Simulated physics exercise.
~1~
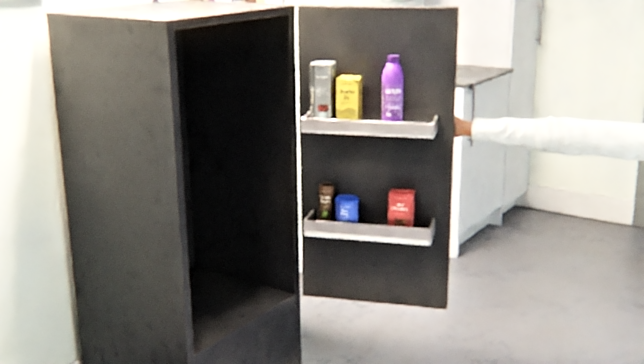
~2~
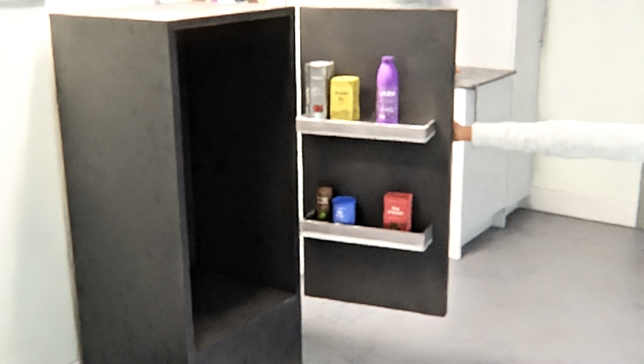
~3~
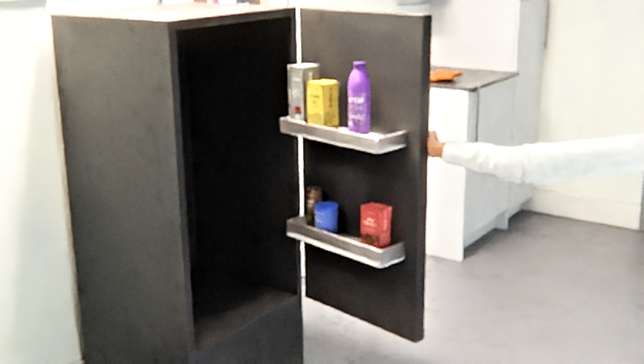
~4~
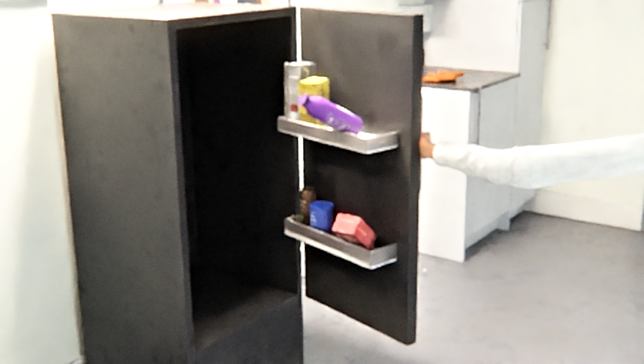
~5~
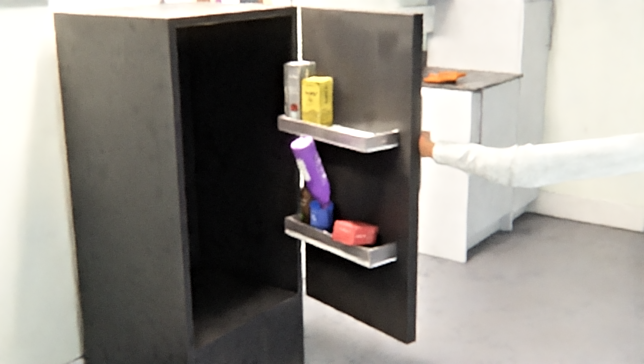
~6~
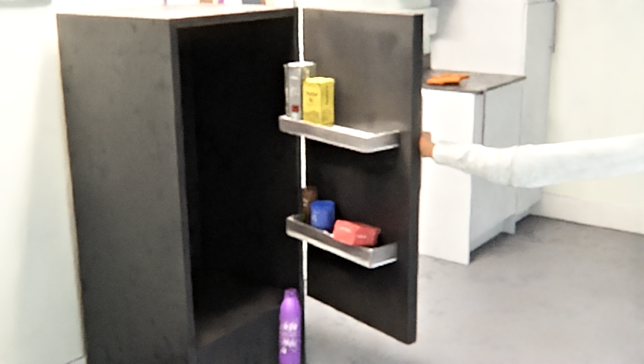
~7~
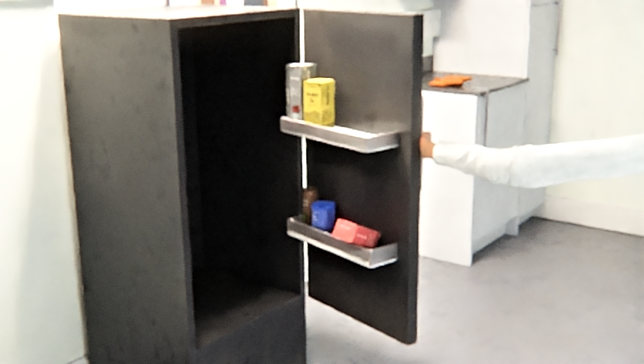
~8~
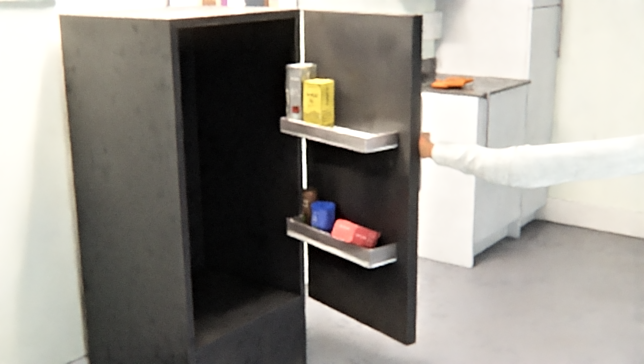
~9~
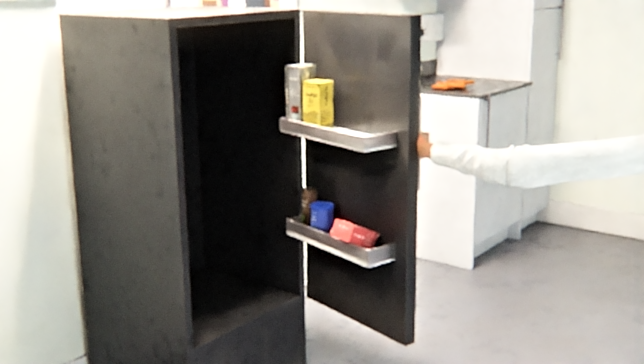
In a bright room with a grey floor, a dark upright cabinet stands open, seen from the front and slightly to one side. Its door has two racks, the upper holding a grey carton, a yellow carton and a purple bottle, the lower a brown can, a blue tin and a red carton. A hand in a white sleeve swings the door partway towards shut, then it stops. The purple bottle tips over and the red carton topples. The bottle drops past the lower rack and out of sight, while the red carton stays lying in its rack and the others remain upright.
